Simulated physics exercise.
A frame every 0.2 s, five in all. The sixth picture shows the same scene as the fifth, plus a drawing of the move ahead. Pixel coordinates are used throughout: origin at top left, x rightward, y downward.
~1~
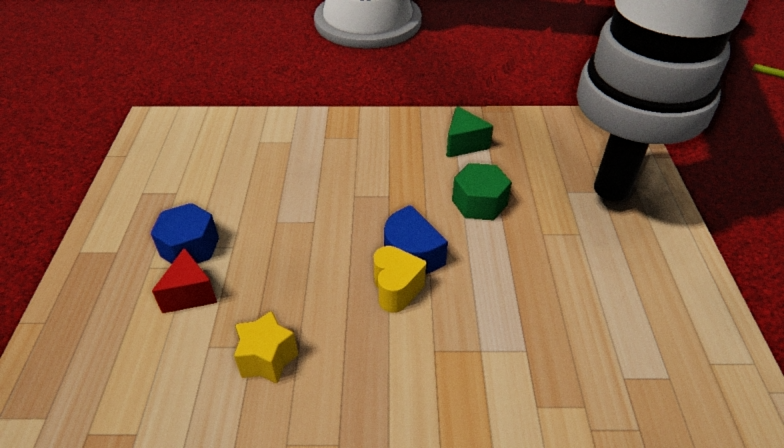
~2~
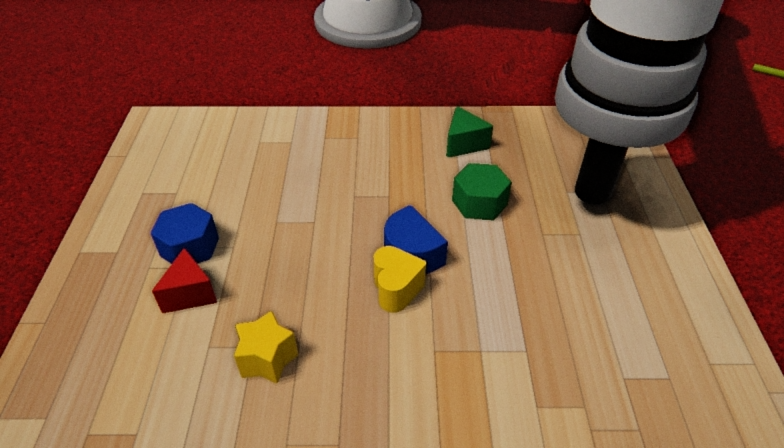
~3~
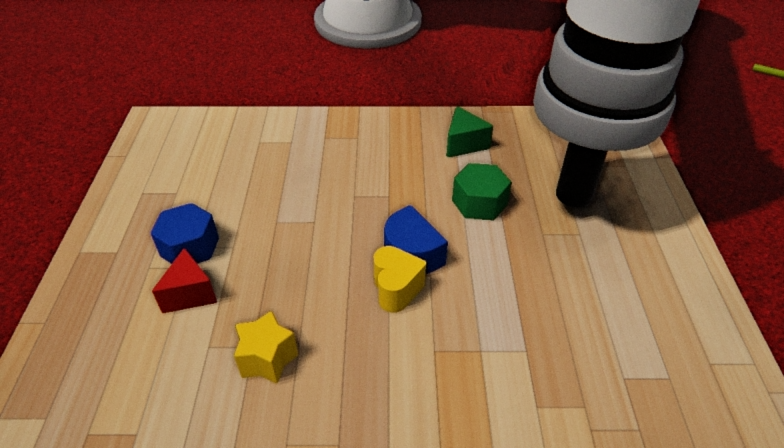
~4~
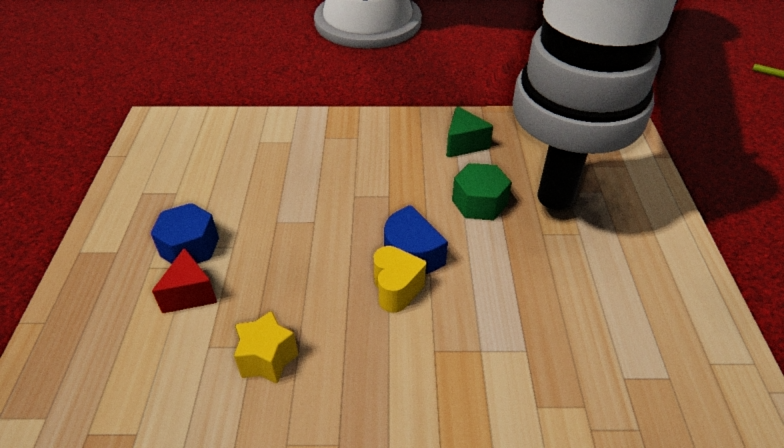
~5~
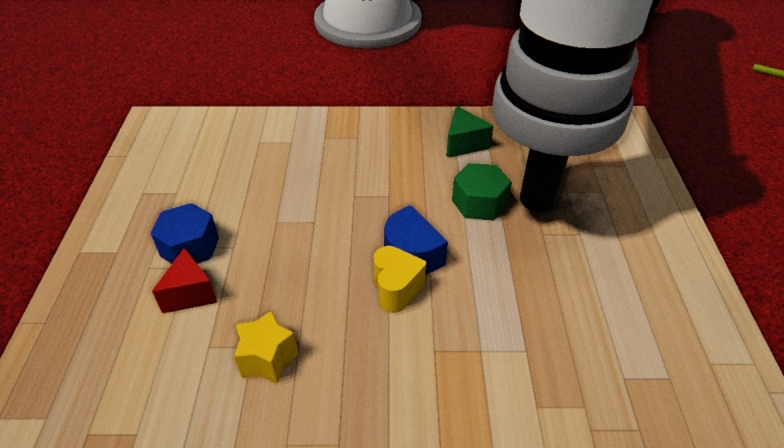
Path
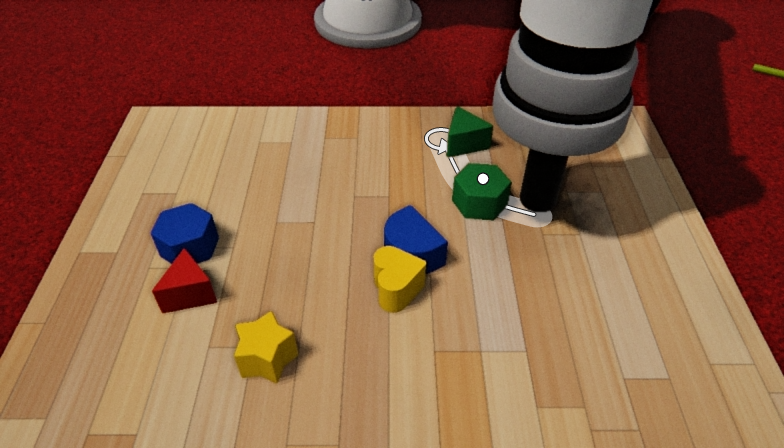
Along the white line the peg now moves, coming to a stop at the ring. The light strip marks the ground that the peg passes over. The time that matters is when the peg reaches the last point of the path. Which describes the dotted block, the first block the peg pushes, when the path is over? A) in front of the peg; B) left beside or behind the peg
Letter B.
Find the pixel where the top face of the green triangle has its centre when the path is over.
The centre of its top will be at (468, 105).
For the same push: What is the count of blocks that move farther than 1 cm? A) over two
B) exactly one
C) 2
Choice C: 2.
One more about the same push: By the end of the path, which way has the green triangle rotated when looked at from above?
The turn is clockwise.
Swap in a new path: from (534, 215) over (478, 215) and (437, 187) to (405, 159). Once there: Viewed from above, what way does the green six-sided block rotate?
It twists against the clock when seen from above.
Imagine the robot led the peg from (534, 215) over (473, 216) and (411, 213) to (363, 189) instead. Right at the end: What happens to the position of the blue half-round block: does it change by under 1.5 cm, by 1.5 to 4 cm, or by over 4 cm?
Offset: Below 1.5 cm.
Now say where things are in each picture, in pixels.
Peg's lower end at (611, 191); green triangle at (467, 121); green six-sided block at (483, 179), in the first picture.
Peg at (592, 194); blocks still, in the second picture.
Peg at (573, 197); blocks still, in the third picture.
Peg at (555, 200); blocks still, in the fourth picture.
Peg at (537, 202); green triangle at (467, 121); green six-sided block at (483, 179), in the fifth picture.
Drawn move, from (534, 215) via (484, 198) and (456, 169), ending at (442, 139); the dot is on the green six-sided block.
On the path given first. One third of the way, peg at (486, 185); green six-sided block at (444, 173), turned 25° anticlockwise.
Two thirds of the way, peg at (457, 155); green six-sided block at (429, 168), turned 60° anticlockwise.
At the end, peg at (443, 126); green triangle at (468, 105), turned 75° clockwise; green six-sided block at (429, 168), turned 60° anticlockwise.
